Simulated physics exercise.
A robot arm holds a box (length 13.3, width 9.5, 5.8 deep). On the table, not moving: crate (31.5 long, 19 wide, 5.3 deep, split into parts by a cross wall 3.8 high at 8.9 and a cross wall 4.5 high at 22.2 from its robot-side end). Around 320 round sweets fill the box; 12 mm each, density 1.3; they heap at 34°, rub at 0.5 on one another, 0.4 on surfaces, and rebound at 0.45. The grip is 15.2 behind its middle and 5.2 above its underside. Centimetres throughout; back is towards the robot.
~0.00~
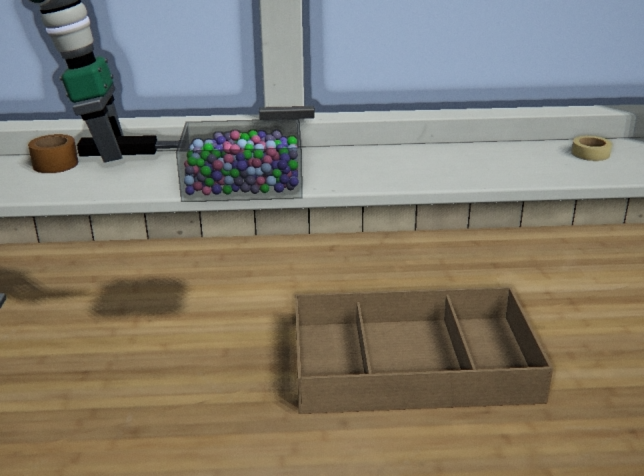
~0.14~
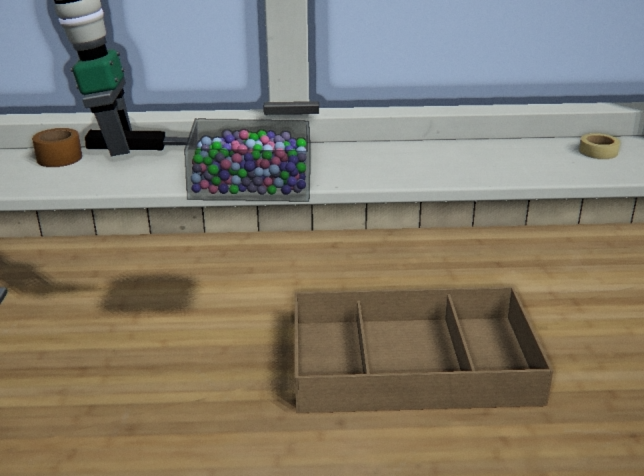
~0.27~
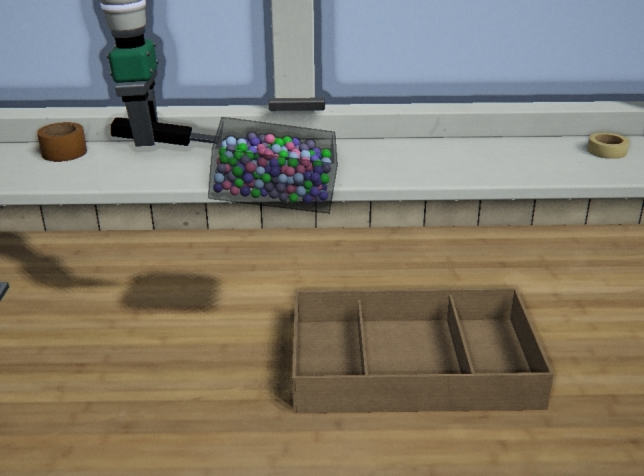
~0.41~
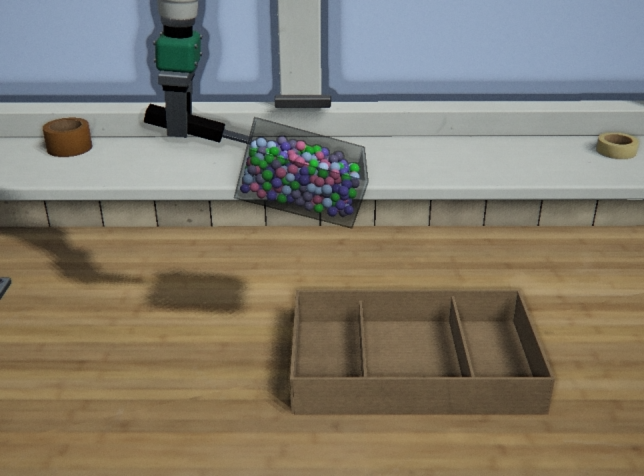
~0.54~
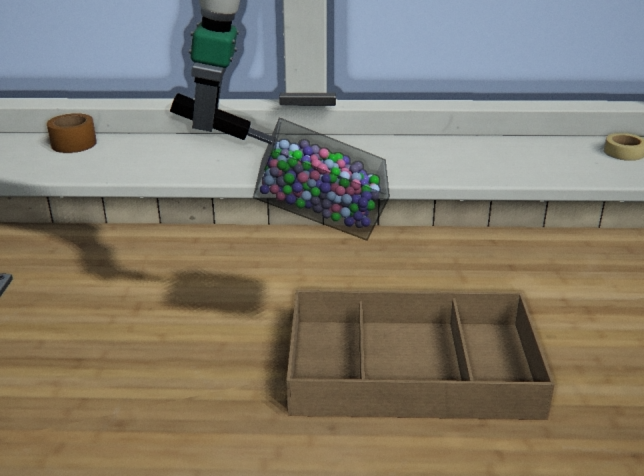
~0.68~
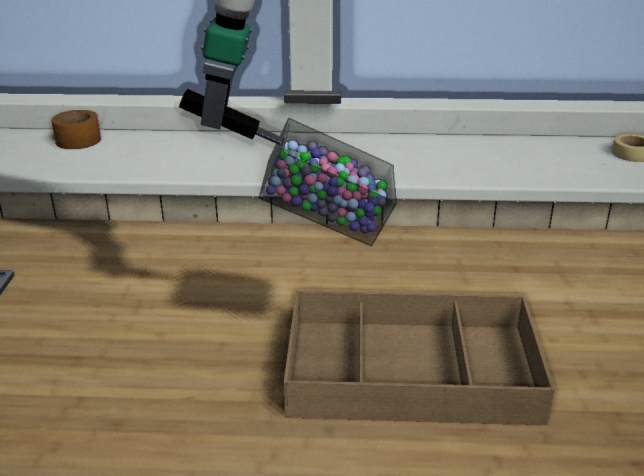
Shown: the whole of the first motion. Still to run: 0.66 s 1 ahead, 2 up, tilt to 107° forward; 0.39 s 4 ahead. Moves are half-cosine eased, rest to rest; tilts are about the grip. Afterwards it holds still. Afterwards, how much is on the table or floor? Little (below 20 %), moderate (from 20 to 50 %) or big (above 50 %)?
Answer: Big; above 50 % of the round sweets finish on the table or floor.
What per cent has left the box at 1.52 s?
About 60 per cent by then.
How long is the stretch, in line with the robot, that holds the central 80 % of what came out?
Roughly 12 cm.
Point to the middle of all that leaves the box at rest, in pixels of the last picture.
Around (254, 363).
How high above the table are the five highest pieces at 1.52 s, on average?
Roughly 22 cm.
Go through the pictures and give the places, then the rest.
In the first picture, box floor at (244, 180), level; upper third of the load around (242, 150), from x 190 to 295, top at y 135; 322 in the box.
In the second picture, box floor at (251, 180), tilted 2° forward; upper third of the load around (249, 150), from x 195 to 300, top at y 135.
In the third picture, box floor at (271, 184), tilted 9° forward; upper third of the load around (262, 155), from x 220 to 325, top at y 135.
In the fourth picture, box floor at (296, 191), tilted 16° forward; upper third of the load around (283, 161), from x 245 to 355, top at y 140.
In the fifth picture, box floor at (314, 197), tilted 23° forward; upper third of the load around (298, 165), from x 265 to 375, top at y 145.
In the sixth picture, box floor at (320, 199), tilted 25° forward; upper third of the load around (302, 169), from x 270 to 380, top at y 145; 322 in the box.
By 1.10 s, tilted 83° forward, highest piece 28 above the table; 316 in the box, 1 in the robot-side part, 5 in flight or on a rim.
By 1.52 s, tilted 107° forward, highest piece 24 above the table; 151 on the table or floor, 133 in the box, 2 in the robot-side part, 36 in flight or on a rim.
By 1.93 s, tilted 107° forward, highest piece 18 above the table; 282 on the table or floor, 9 in the box, 9 in the robot-side part, 22 in flight or on a rim.
By 2.98 s, tilted 107° forward, highest piece 3 above the table; 313 on the table or floor, 9 in the robot-side part.
Final count, 313 on the table or floor, 9 in the robot-side part. That is 97 % on the table or floor.
